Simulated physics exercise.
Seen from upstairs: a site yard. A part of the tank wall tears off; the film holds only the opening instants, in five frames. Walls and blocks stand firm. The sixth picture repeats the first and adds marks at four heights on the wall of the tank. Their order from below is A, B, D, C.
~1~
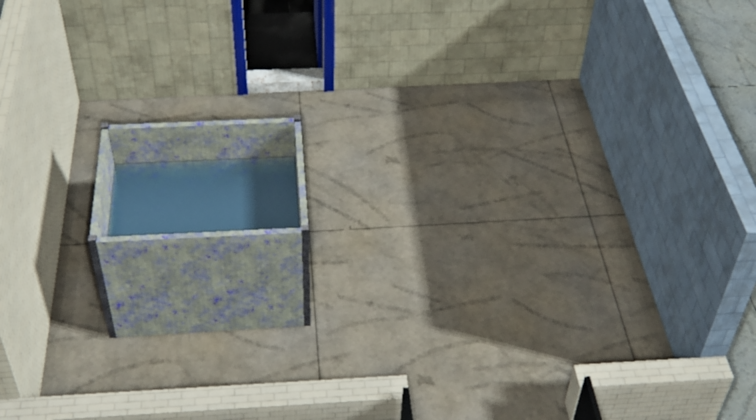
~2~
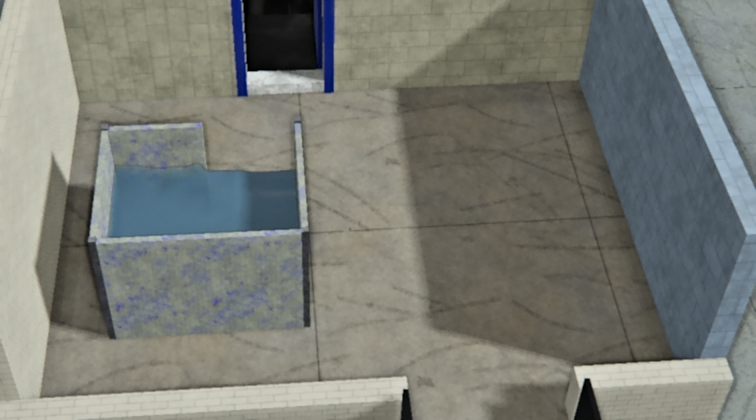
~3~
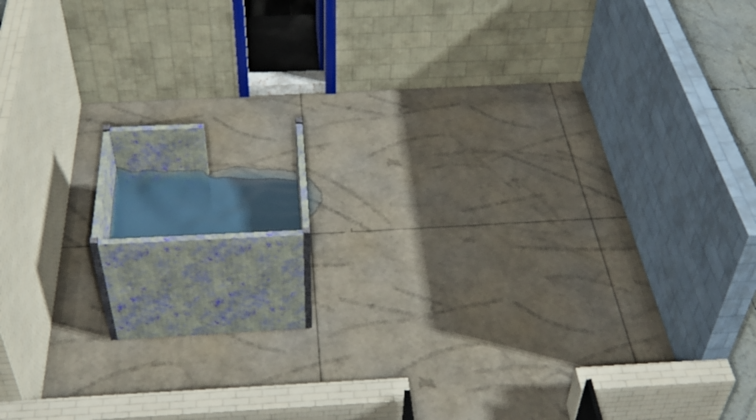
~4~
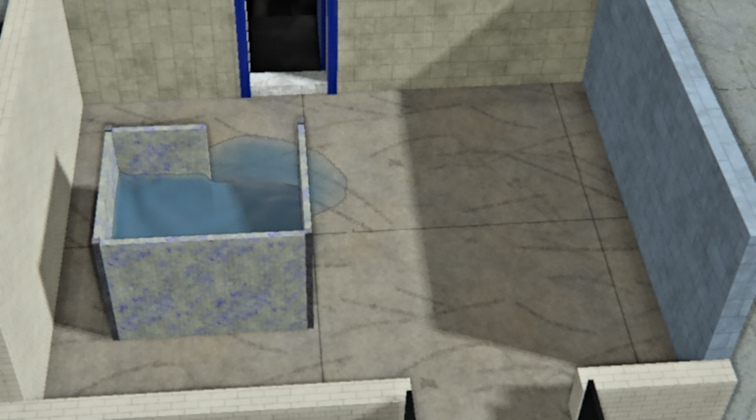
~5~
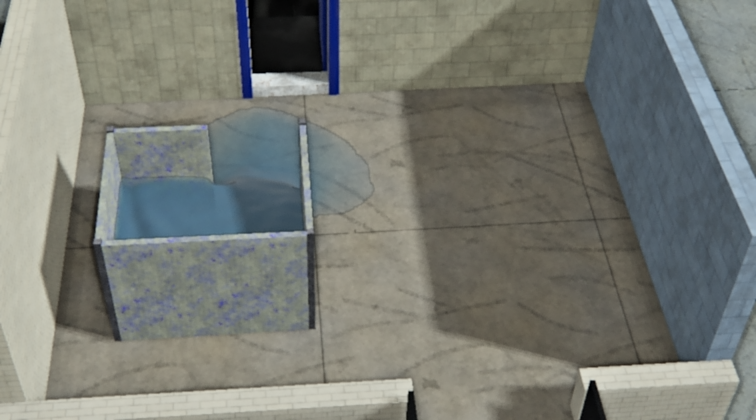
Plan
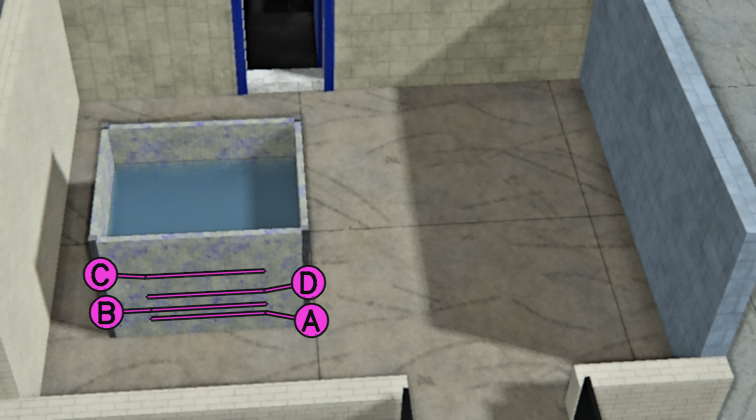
The video shows a walled yard with a stone-sided tank of water near a blue doorway; part of the tank's back wall disappears, and water flows out through the gap, spreading across the paved ground behind and to the right.
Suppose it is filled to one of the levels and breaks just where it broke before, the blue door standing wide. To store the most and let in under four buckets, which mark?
It is B.
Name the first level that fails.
D.
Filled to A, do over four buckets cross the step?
No, that is safe.
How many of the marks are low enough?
Two of them.
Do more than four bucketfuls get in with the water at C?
Yes, that goes wrong.
On the marked copy, A at (209, 315); B at (208, 307); C at (204, 273); D at (206, 293); from the bottom up A, B, D, C.
With A, nothing gets over.
With B, a splash gets over, under a bucket.
With C, dozens of bucketfuls pour in.
With D, about 8 bucketfuls get in.
